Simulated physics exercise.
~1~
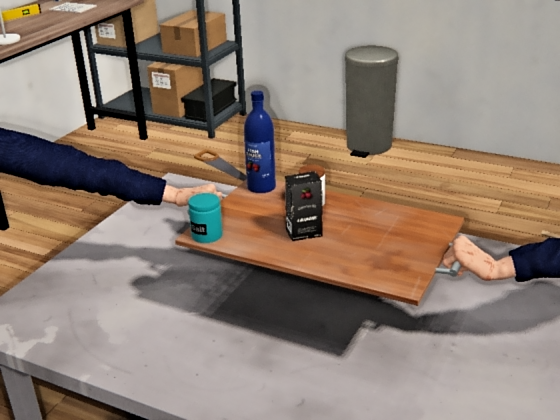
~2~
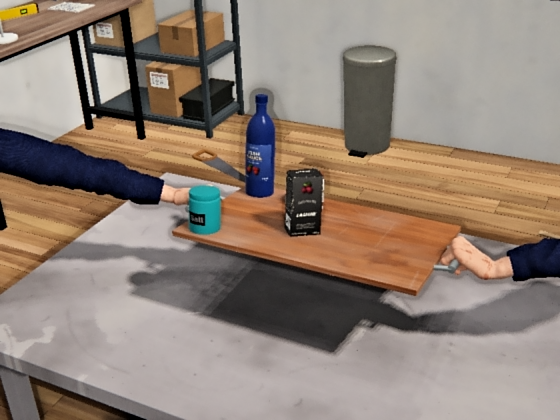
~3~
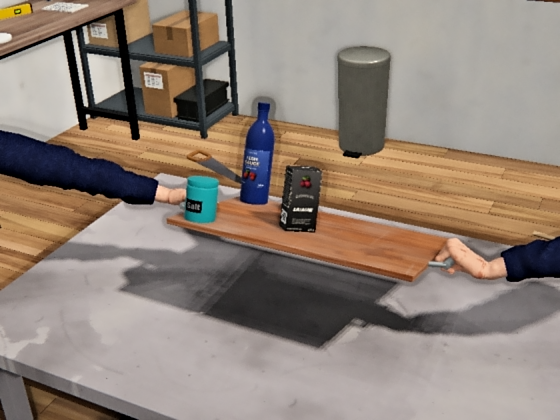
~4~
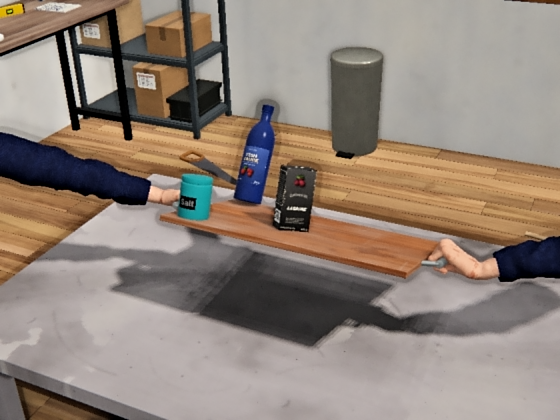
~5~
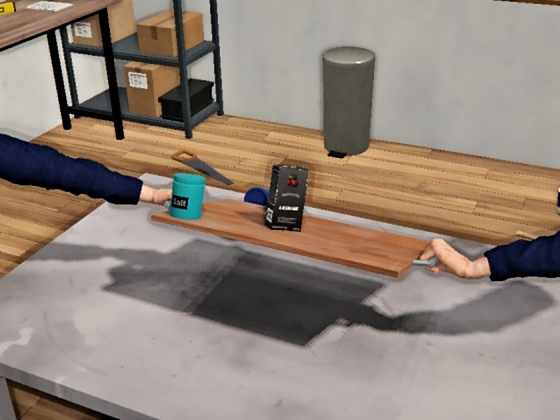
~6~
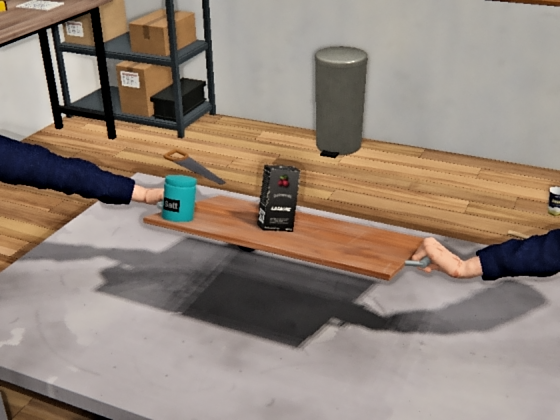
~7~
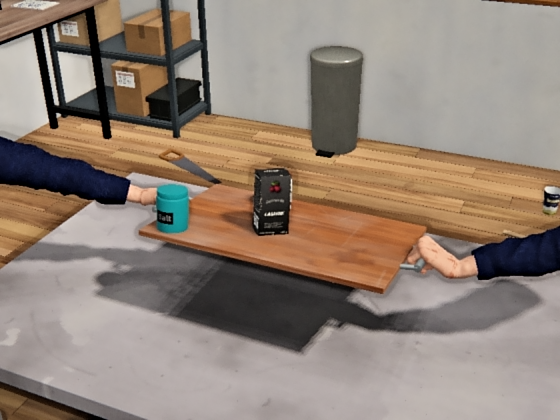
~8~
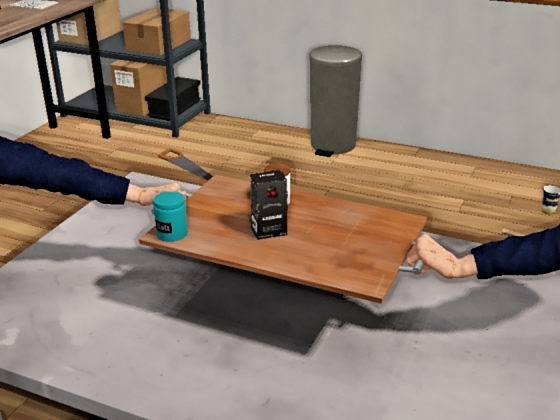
To begin with, two hands in dark blue sleeves hold a flat, rimless wooden tray above a grey table, with a turquoise jar, a tall blue bottle and a black carton standing on it. The hands tip the tray so its far edge drops, and the objects lean back with it. The blue bottle leans farther, topples over the far edge and drops out of sight behind the tray, while the jar and carton hold their places. The view drifts slightly right as the hands bring the tray level again, ending with the jar and carton upright on it.
